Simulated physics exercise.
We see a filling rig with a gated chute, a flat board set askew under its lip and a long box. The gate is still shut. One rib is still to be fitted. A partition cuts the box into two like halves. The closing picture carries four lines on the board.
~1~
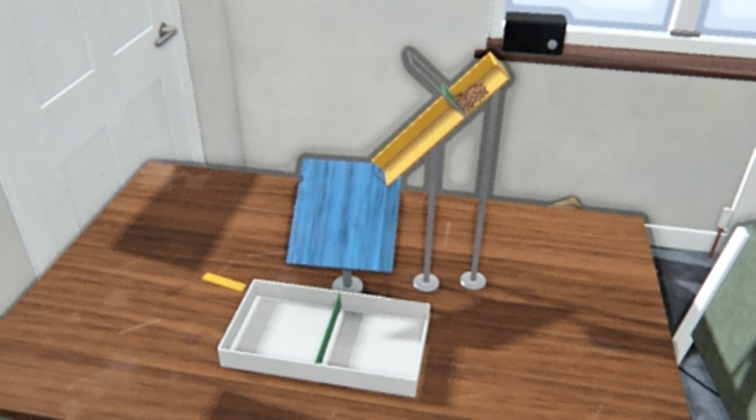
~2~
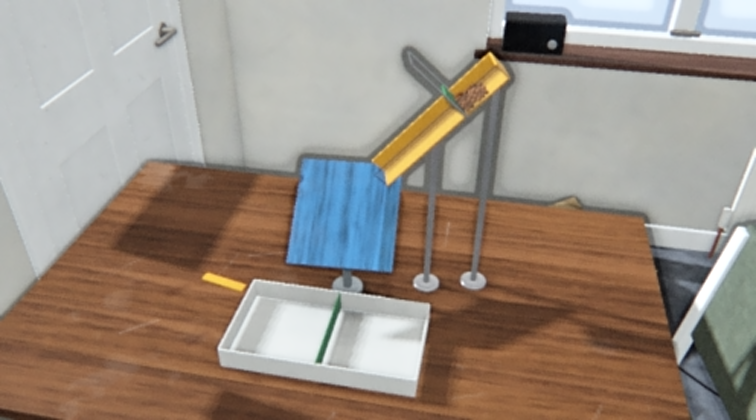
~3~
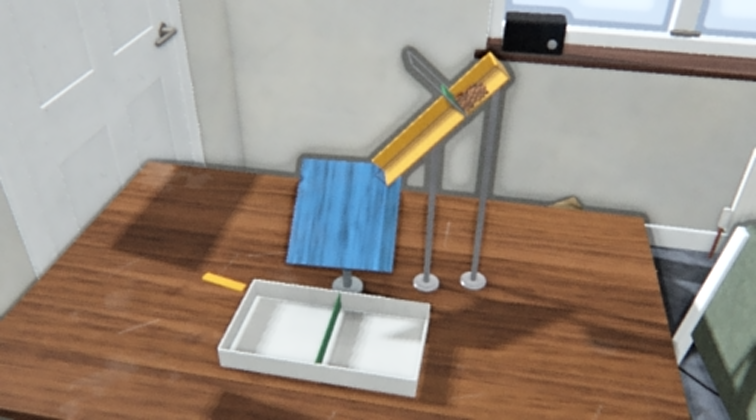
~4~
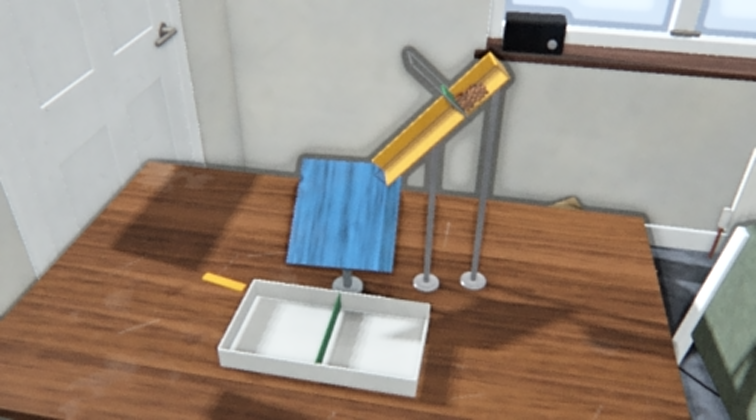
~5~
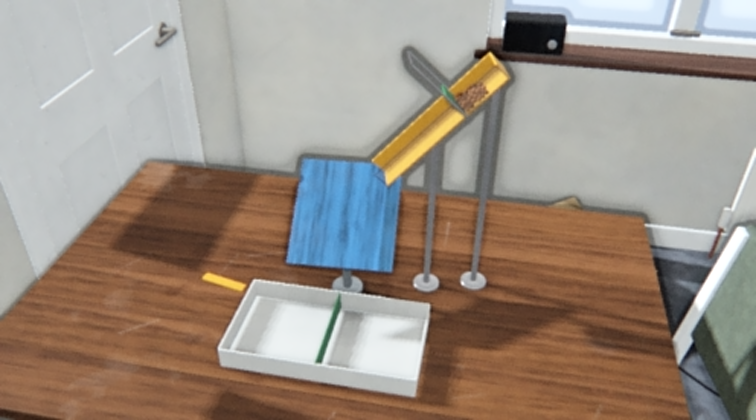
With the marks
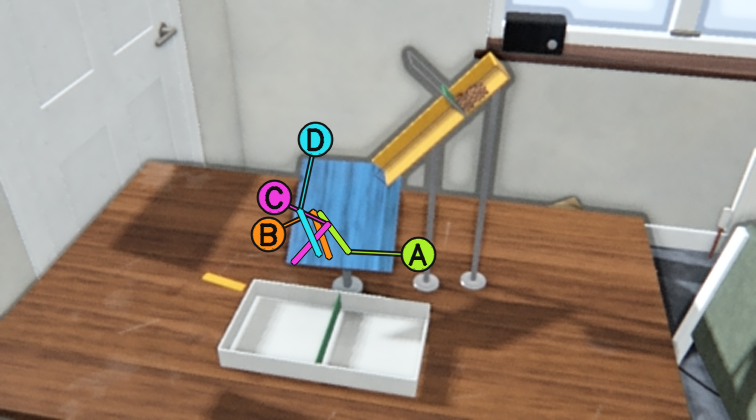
The clip opens on a wooden table holding a yellow chute on grey stands, with small brown cereal balls behind a shut gate. Below its lip sits a tilted blue board, and in front is a white box split by a green wall. Throughout, nothing visibly moves, and the gate stays shut.
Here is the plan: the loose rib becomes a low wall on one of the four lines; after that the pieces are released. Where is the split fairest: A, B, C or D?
Choose D.
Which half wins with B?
Right.
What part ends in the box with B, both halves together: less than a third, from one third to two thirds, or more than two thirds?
Line B gives more than two thirds.
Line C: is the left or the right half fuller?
Left.
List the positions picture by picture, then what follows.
Load behind the gate at (470, 95), cereal balls; lip of the chute at (387, 179), sloping fairly steeply, in the first frame.
Middle of the board at (346, 213), tilted fairly steeply; middle of its low edge at (339, 267); of its high edge at (353, 162), in the second frame.
Front corners of the box at (219, 349) and (415, 380); front end of its middle wall at (315, 364); gate still shut at (447, 93), in the third frame.
Middle of the load at (470, 95); lip at (387, 179), in the fourth frame.
Middle of the load at (470, 95); lip at (387, 179), in the fifth frame.
On the marked copy, line A from (320, 213) to (348, 251); line B from (313, 212) to (329, 256); line C from (327, 224) to (294, 261); line D from (300, 211) to (318, 253).
With A, of what is caught, a small part in the left half, most in the right.
With B, of what is caught, a small part in the left half, most in the right.
With C, of what is caught, nearly all in the left half, a stray few in the right.
With D, of what is caught, about half in the left half, about half in the right.
